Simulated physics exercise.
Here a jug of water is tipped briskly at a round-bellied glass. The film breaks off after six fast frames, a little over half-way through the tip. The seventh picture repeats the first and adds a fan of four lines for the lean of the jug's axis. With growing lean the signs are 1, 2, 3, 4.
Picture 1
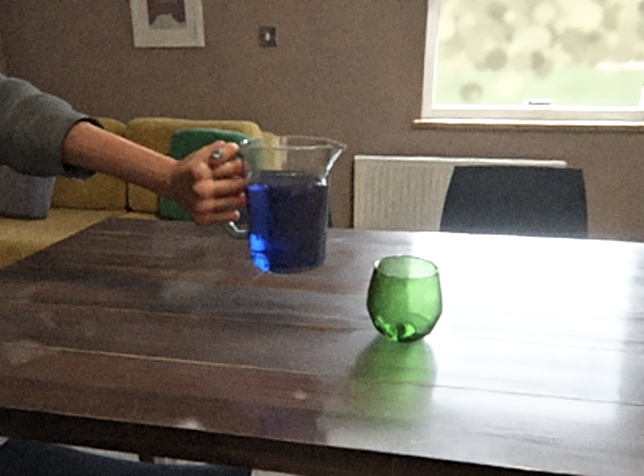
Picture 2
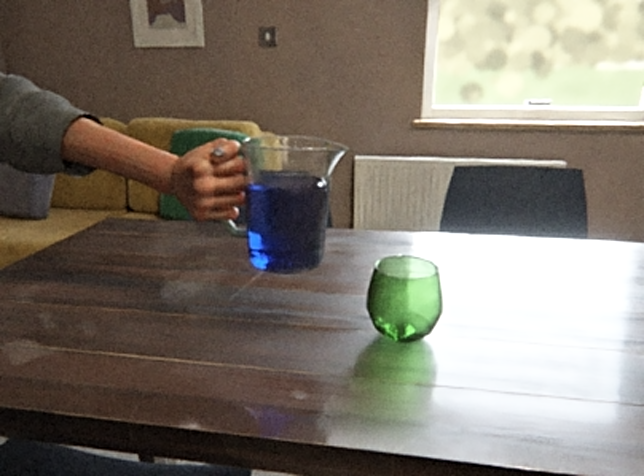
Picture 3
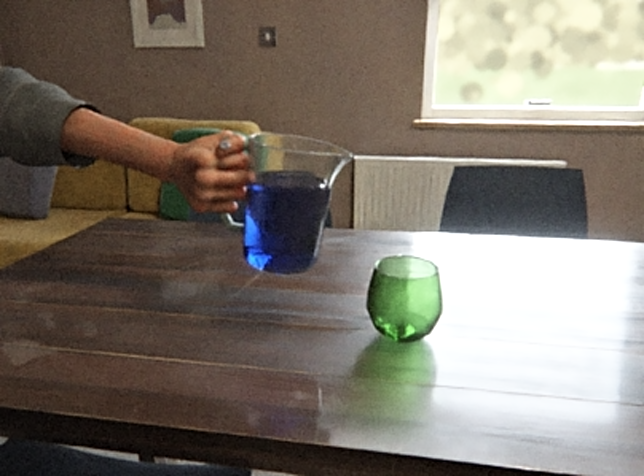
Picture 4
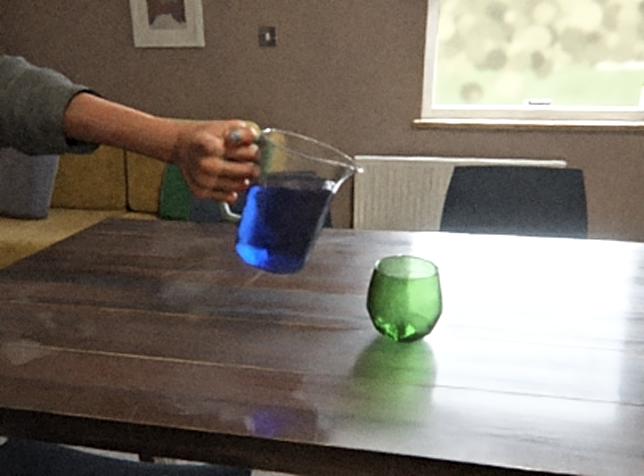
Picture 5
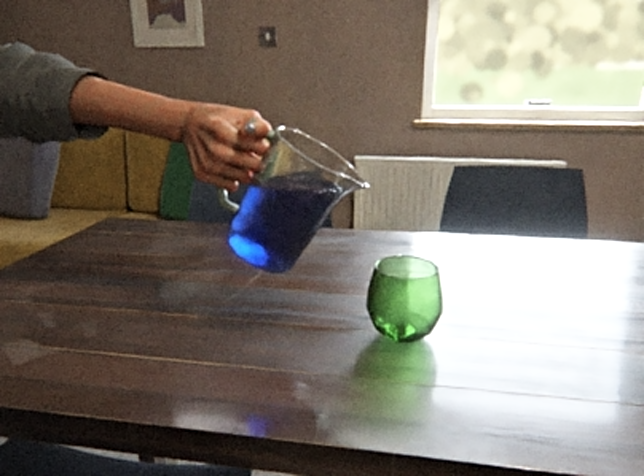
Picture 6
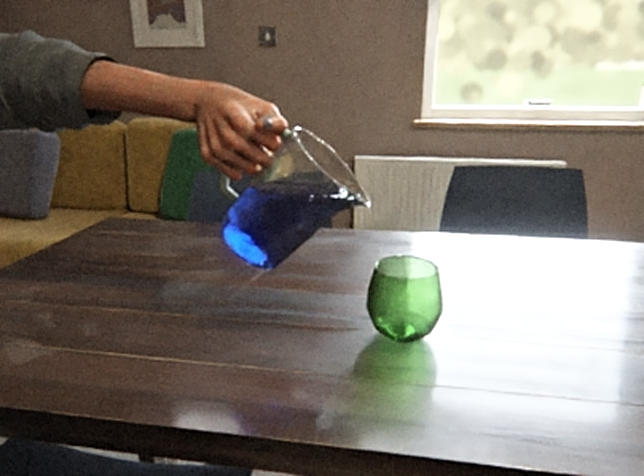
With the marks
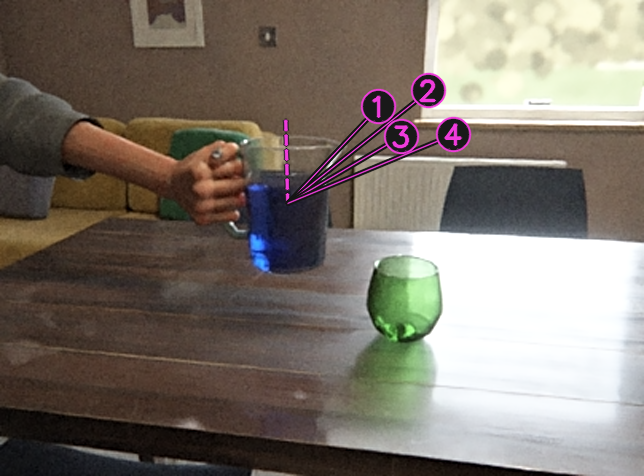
A hand reaching in from the left, in a grey sleeve, holds a clear glass jug of blue liquid above a dark wooden table, seen from a little above the tabletop in a room. A round green glass stands right of centre, with a mustard sofa, dark chair, pale radiator and bright window behind. The hand tips the jug steadily rightward, lowering its lip, while the camera stays still.
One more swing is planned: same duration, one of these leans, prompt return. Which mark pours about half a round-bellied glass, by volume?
Mark 4.
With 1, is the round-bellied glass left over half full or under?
Under half.
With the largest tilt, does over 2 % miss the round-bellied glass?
No.
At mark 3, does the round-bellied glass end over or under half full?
Under.
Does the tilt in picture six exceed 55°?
No.
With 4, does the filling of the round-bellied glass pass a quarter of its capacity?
Yes.
On the marked copy, 1 at (367, 119); 2 at (415, 101); 3 at (386, 145); 4 at (437, 141).
For mark 1, the round-bellied glass ends with about 6 % of what it can hold.
For mark 2, the round-bellied glass ends with about 15 % of what it can hold.
For mark 3, the round-bellied glass ends with about 30 % of what it can hold.
For mark 4, the round-bellied glass ends with about 50 % of what it can hold.
